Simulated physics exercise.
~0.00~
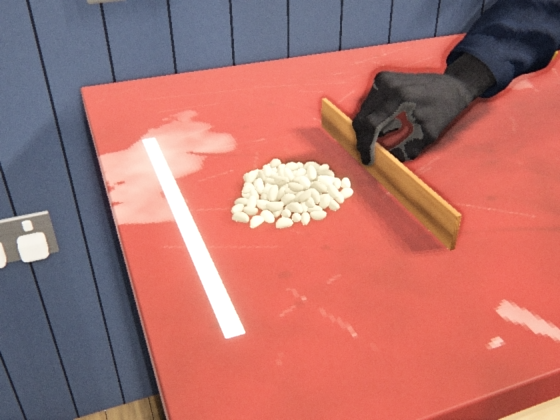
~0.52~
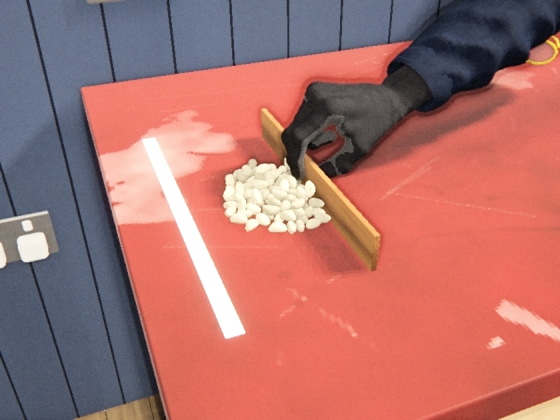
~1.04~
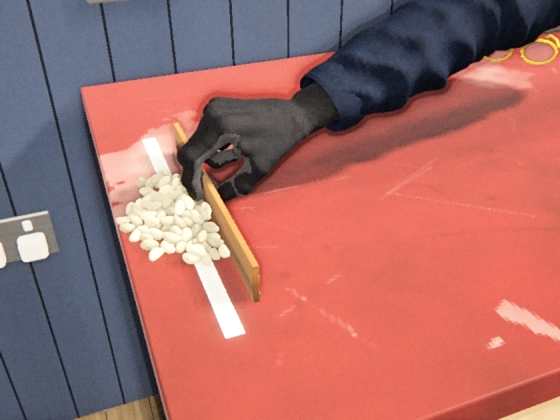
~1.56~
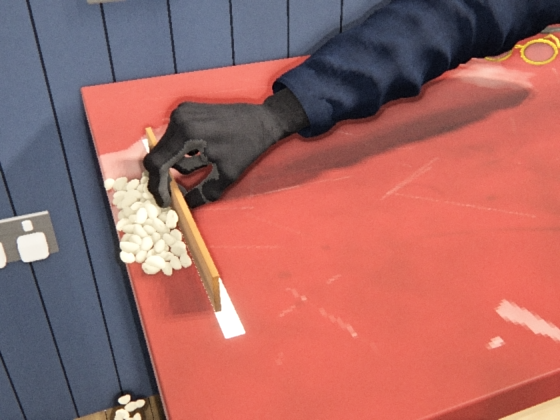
At the start, a black-gloved hand in a dark blue sleeve holds a strip of wood upright on a worn red table, to the right of a heap of pale, pebble-like pieces. The hand moves the strip left until it meets the heap. It keeps pushing, sweeping the pieces across the white tape towards the table's left edge. The strip ends up at the tape, with the hand still gripping it. Most of the heap remains on the table, crowded along the edge, while a few pieces lie below near the floor.
